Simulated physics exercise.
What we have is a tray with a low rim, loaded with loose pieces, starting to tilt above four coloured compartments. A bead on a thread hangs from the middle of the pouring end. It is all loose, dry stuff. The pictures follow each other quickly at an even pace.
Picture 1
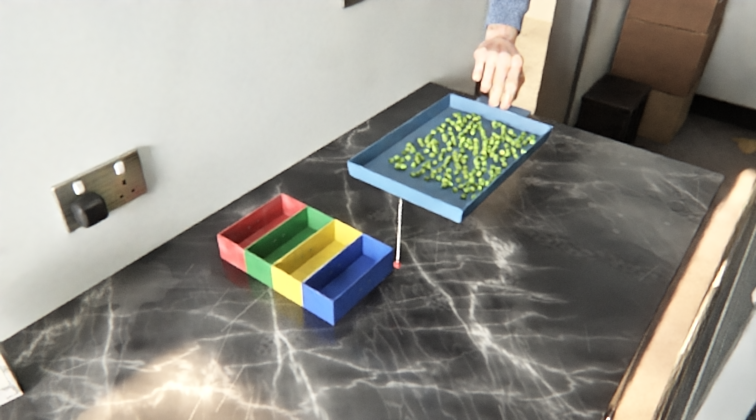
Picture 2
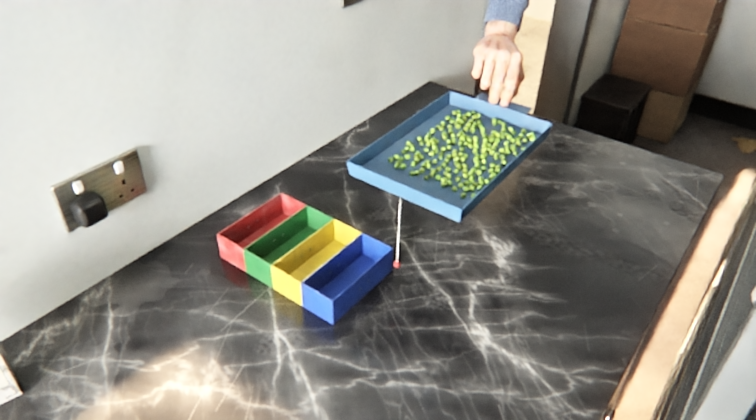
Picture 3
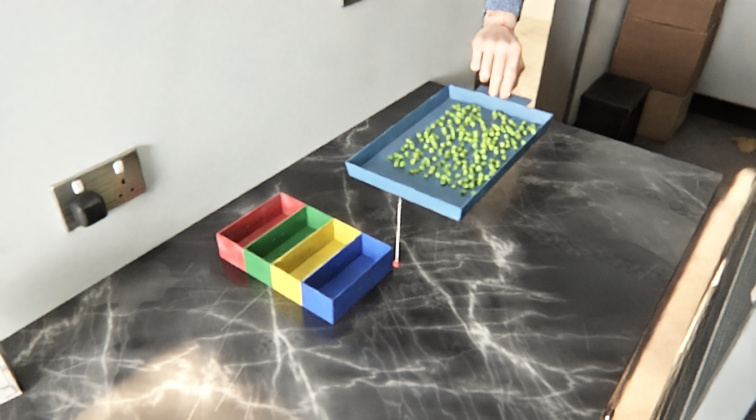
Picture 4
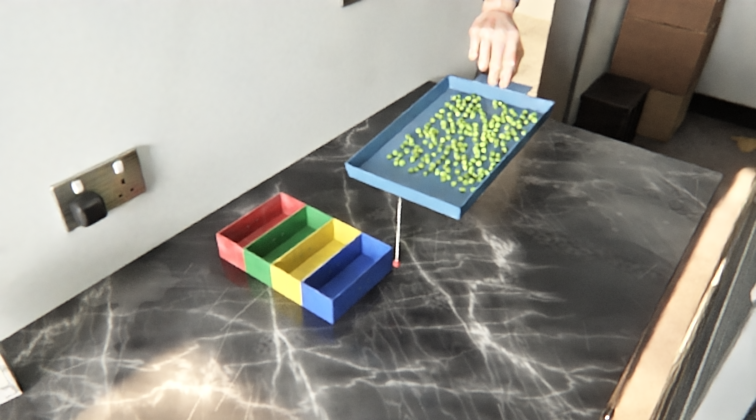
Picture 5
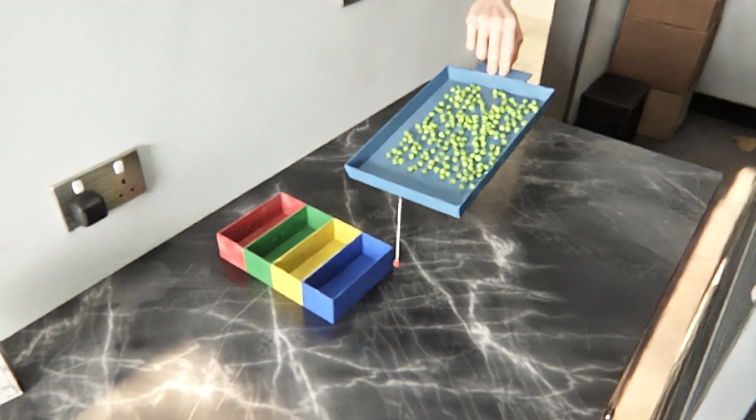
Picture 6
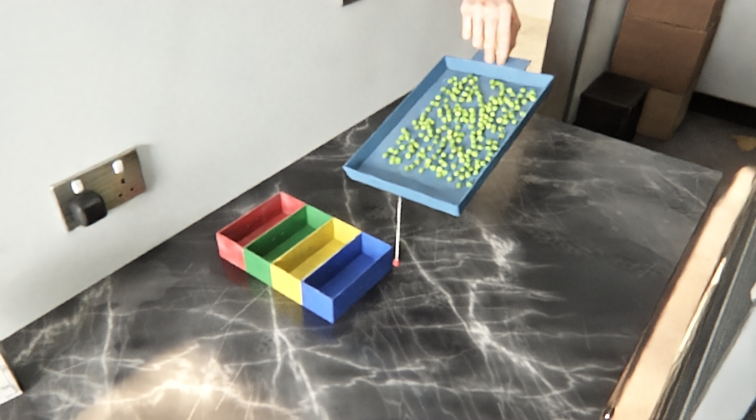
A hand raised the far end of a blue tray of green peas, slowly at first and then more steeply, above a dark marbled counter, while the red, green, yellow and blue compartments stayed empty.
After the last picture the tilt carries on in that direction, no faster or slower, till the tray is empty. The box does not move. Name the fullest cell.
The blue cell gets the most.
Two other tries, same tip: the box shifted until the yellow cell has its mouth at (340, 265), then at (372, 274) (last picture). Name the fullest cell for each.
At the first place the yellow cell, at the second the cell in green.
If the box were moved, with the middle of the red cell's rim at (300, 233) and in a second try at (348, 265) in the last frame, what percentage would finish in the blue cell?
Near 10 % and 0 %.
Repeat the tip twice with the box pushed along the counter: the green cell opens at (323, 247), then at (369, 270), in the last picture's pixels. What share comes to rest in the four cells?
The first gives 100 %, the second 100 %.
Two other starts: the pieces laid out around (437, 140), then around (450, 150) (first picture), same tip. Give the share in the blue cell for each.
In turn 70 and 70 in a hundred.
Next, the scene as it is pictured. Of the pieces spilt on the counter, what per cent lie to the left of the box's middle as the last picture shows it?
Close to 20 per cent.
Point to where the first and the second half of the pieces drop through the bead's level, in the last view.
At about (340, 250), then at (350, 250).
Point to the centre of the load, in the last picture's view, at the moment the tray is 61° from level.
Around (378, 174).
Soon after the last picture, tray tipped steeply; nearly all on the tray; a stray few in the blue cell; a stray few in the yellow cell; a small part falling or outside the box.
A little later, tray tipped right over; most on the tray; a small part in the blue cell; a stray few in the yellow cell; a small part falling or outside the box.
Later still, tray tipped past a quarter turn; about two thirds in the blue cell; a small part in the yellow cell; about a quarter falling or outside the box.
By the end, tray tipped past a quarter turn; about two thirds in the blue cell; a small part in the yellow cell; none in the green cell; none in the red cell; about a quarter outside the box.
